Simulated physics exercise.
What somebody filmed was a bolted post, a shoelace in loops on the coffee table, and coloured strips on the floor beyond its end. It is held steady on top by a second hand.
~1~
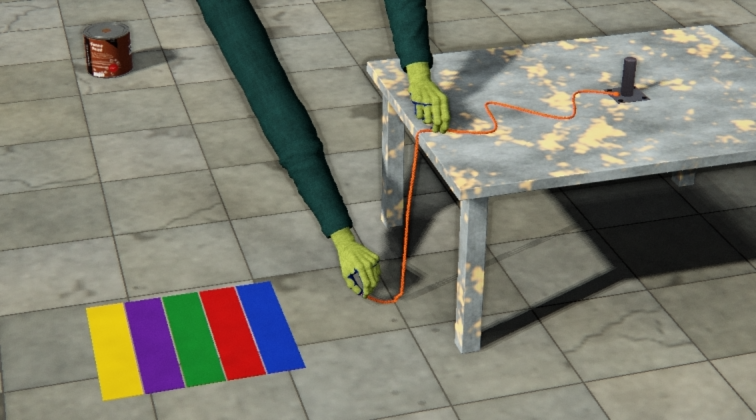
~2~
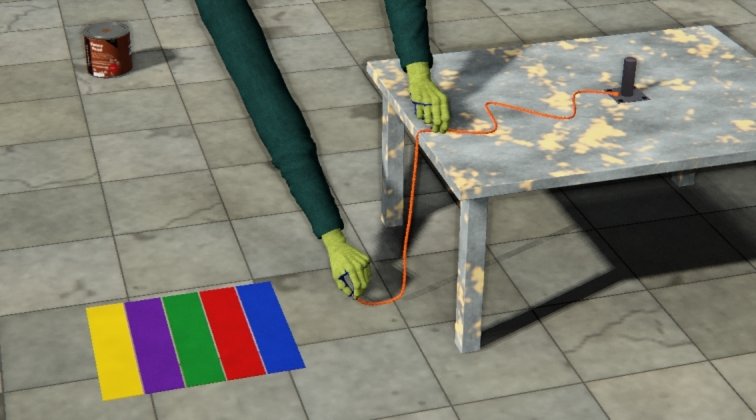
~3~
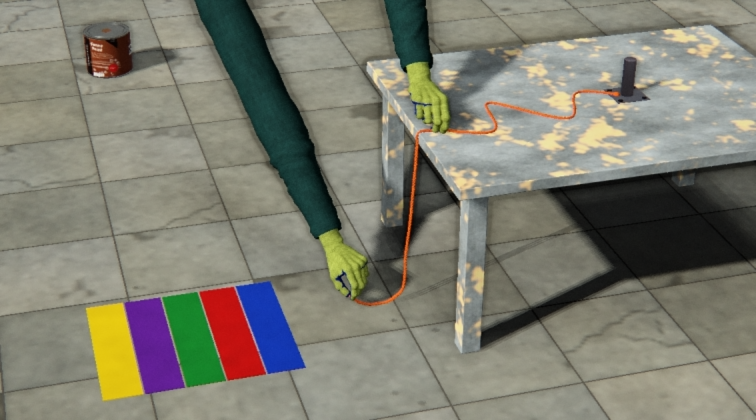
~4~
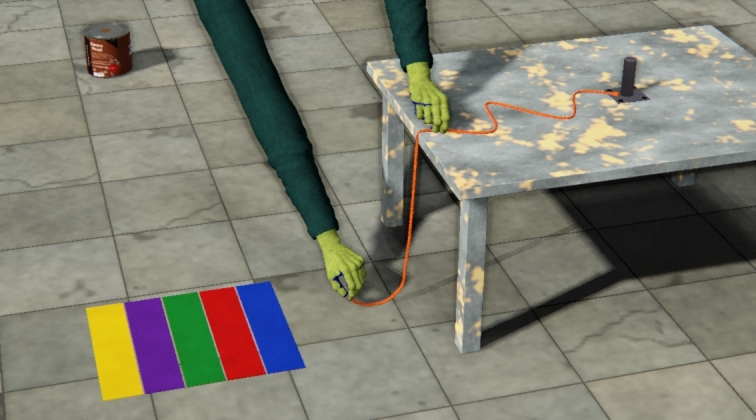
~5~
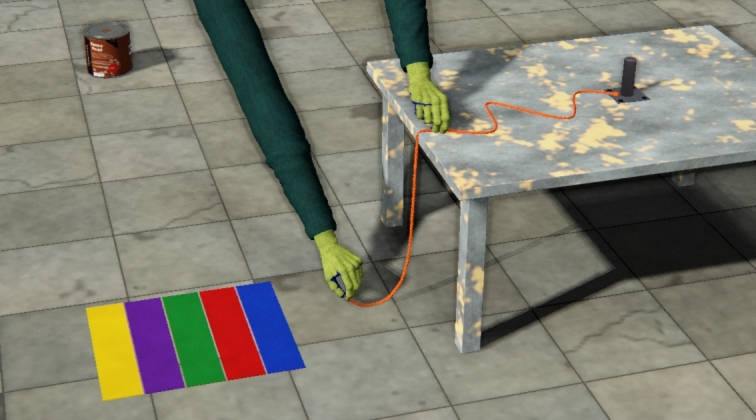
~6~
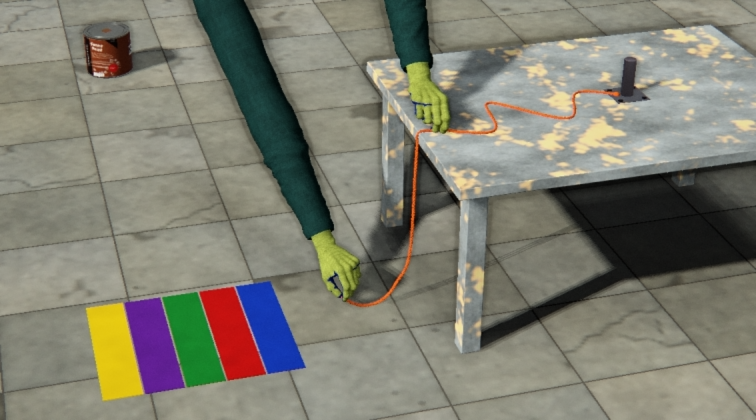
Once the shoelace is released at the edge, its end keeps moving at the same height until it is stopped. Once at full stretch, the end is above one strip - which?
The end stops over the yellow strip.
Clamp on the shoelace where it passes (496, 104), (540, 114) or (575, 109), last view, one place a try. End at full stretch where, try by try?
For the three tries you'd see (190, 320), (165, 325) and (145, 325).
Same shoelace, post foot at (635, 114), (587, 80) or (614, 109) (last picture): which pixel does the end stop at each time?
Approximate places, in that order: (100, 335), (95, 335), (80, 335).
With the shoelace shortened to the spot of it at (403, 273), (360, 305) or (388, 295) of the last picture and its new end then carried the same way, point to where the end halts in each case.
In order, roughly (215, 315), (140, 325) and (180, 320).
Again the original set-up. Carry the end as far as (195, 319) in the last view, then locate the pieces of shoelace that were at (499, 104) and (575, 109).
First: (455, 122). Second: (547, 108).
Soon after, end near (195, 319); over green.
Then, end near (144, 327); over purple.
At full stretch, end near (113, 332); over yellow. The end stops over the yellow strip.
